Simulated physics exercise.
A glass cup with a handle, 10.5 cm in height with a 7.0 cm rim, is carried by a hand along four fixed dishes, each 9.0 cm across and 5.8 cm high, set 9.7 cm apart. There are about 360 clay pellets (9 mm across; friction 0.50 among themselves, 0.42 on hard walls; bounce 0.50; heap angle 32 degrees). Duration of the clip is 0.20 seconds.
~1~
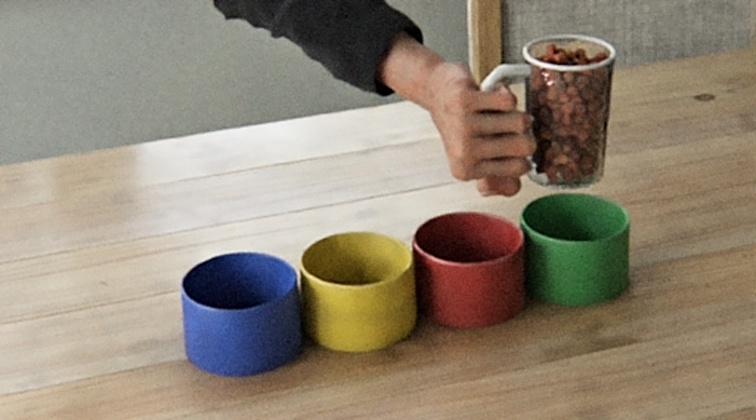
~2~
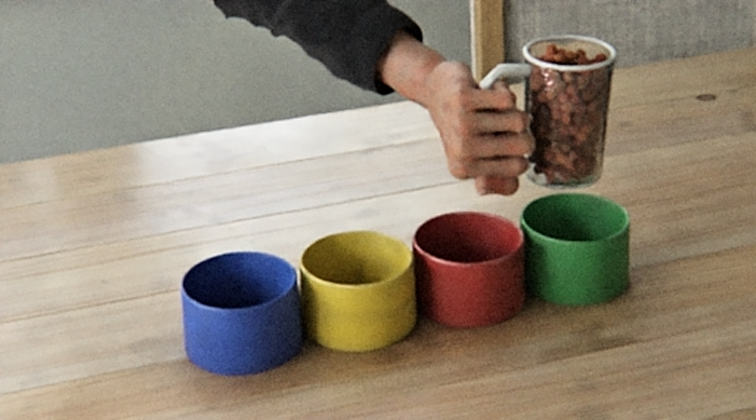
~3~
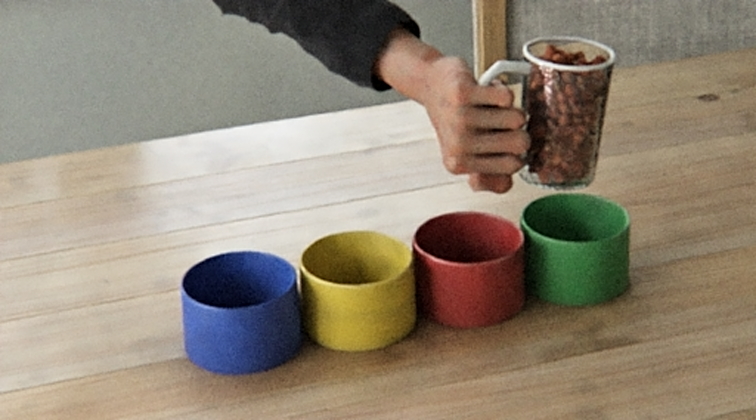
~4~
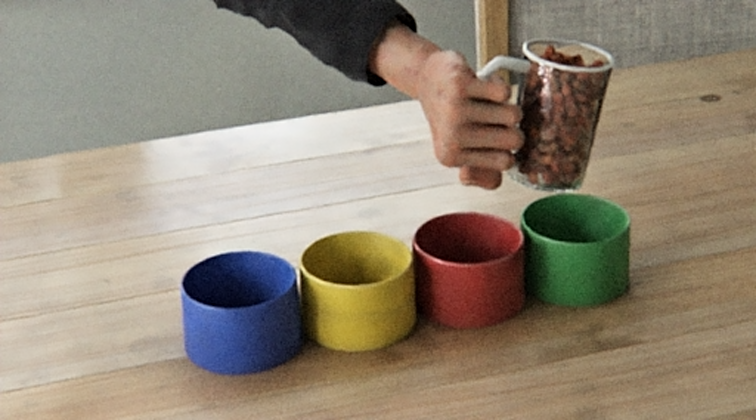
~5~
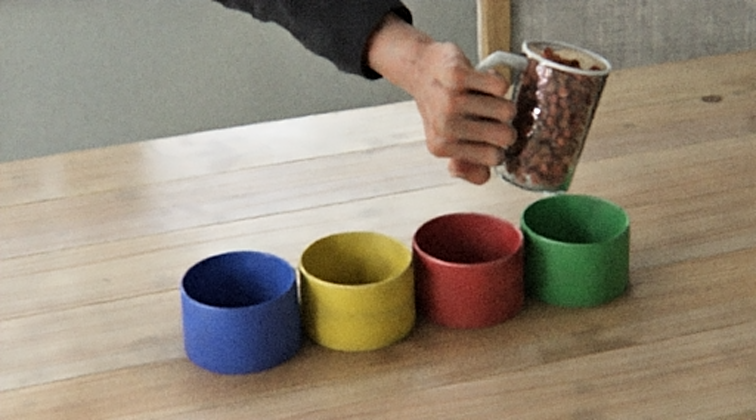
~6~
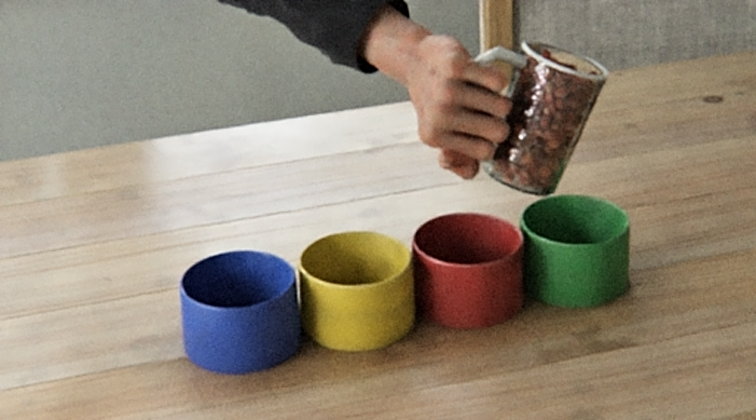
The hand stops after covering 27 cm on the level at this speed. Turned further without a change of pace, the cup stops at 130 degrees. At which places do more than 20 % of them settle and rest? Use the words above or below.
Red - above; blue - below; green - below; yellow - below; counter - below.
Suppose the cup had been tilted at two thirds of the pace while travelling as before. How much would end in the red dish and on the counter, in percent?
The red dish 20, the counter 10.
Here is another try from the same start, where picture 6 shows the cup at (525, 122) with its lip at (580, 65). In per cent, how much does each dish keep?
Per cent kept: Red 0, blue 0, green 0, yellow 80.
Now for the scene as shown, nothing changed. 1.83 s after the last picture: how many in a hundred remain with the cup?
My guess is near 0 per cent.
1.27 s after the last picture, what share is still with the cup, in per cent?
Near 0 per cent of the load.
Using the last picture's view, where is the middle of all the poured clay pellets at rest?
Close to pixel (463, 270).
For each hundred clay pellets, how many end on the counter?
Roughly 5 percent.
Then, 0.75 s after the last picture, tilt 128 degrees; cup holds 60 %, red 30 %.
Then, 1.27 s after the last picture, tilt 130 degrees; cup holds 0 %, red 90 %, yellow 5 %.
Then, 1.83 s after the last picture, tilt 130 degrees; cup holds 0 %, red 90 %, yellow 5 %.
In the end, red 90 %, blue 0 %, green 5 %, yellow 5 %, counter 5 %.
